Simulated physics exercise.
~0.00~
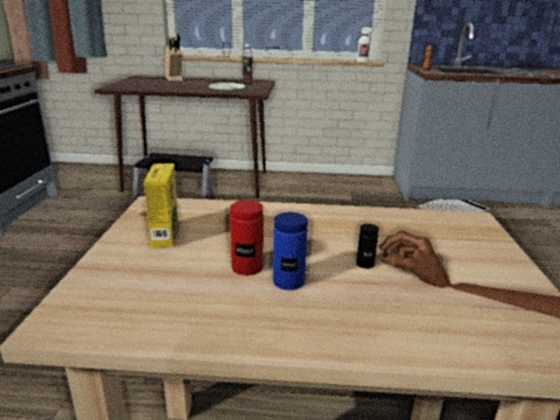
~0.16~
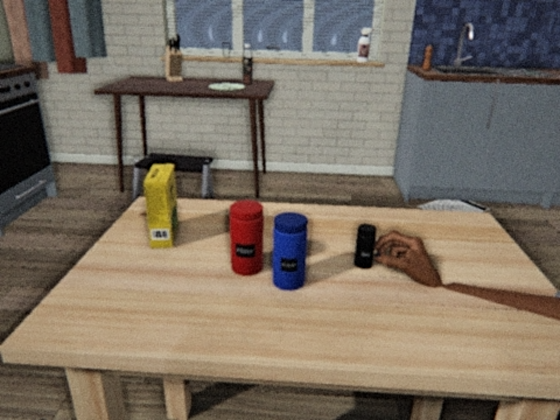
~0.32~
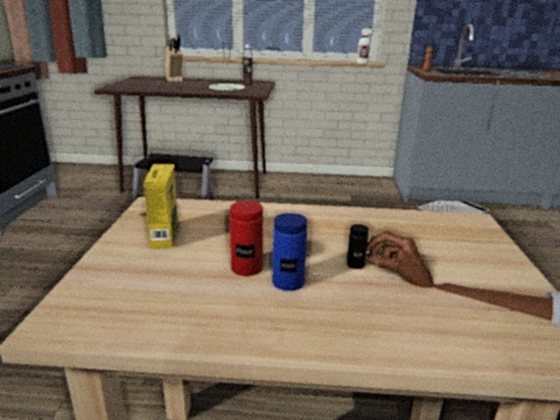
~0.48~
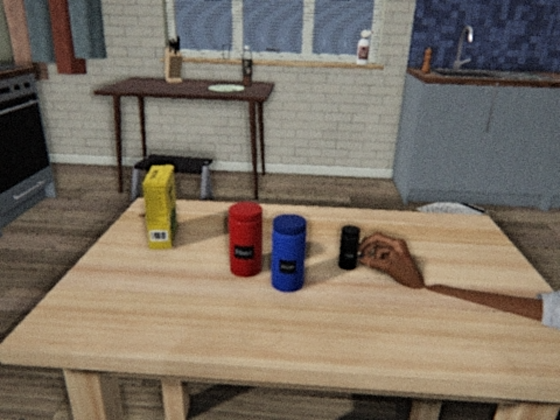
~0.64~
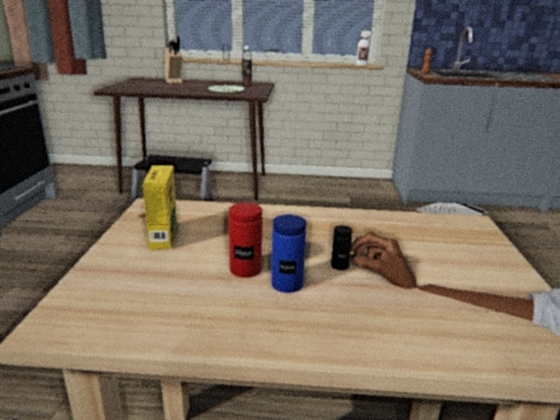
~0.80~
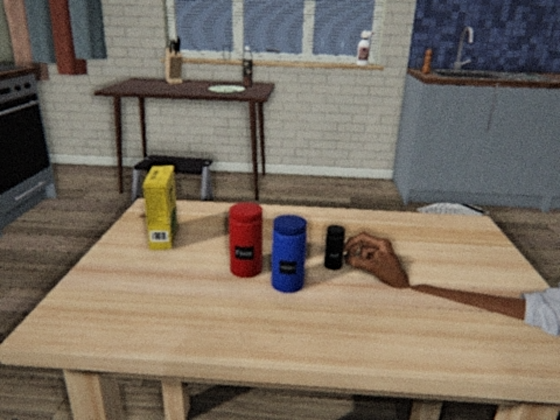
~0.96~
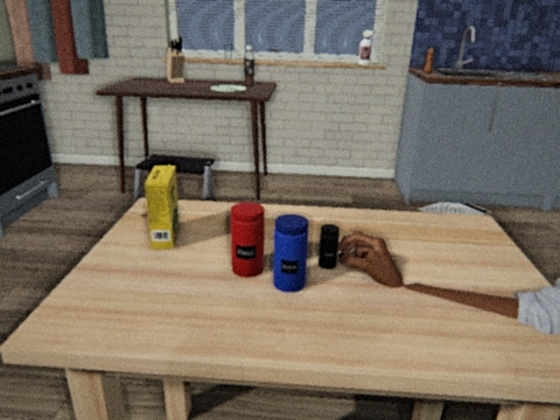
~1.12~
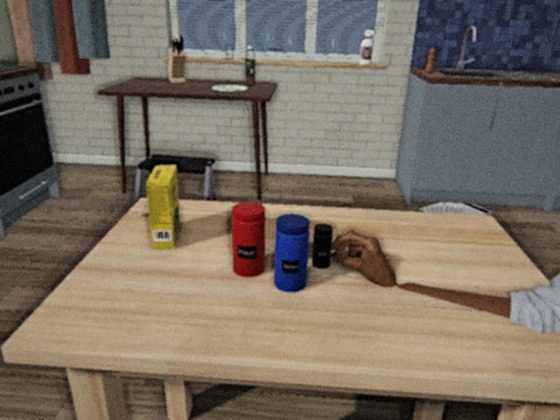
At the start, a yellow packet, a red jar, a blue jar and a small black shaker stand on a light wooden table in a kitchen, with a hand reaching in from the right beside the shaker. The hand moves left, close against the shaker, and the shaker begins to slide left, staying upright. It keeps gliding slowly and steadily toward the blue jar as more of the arm and a pale sleeve come into view. The packet and both jars stay in place. By the end, the shaker stands right next to the blue jar, still upright, with the hand beside it.
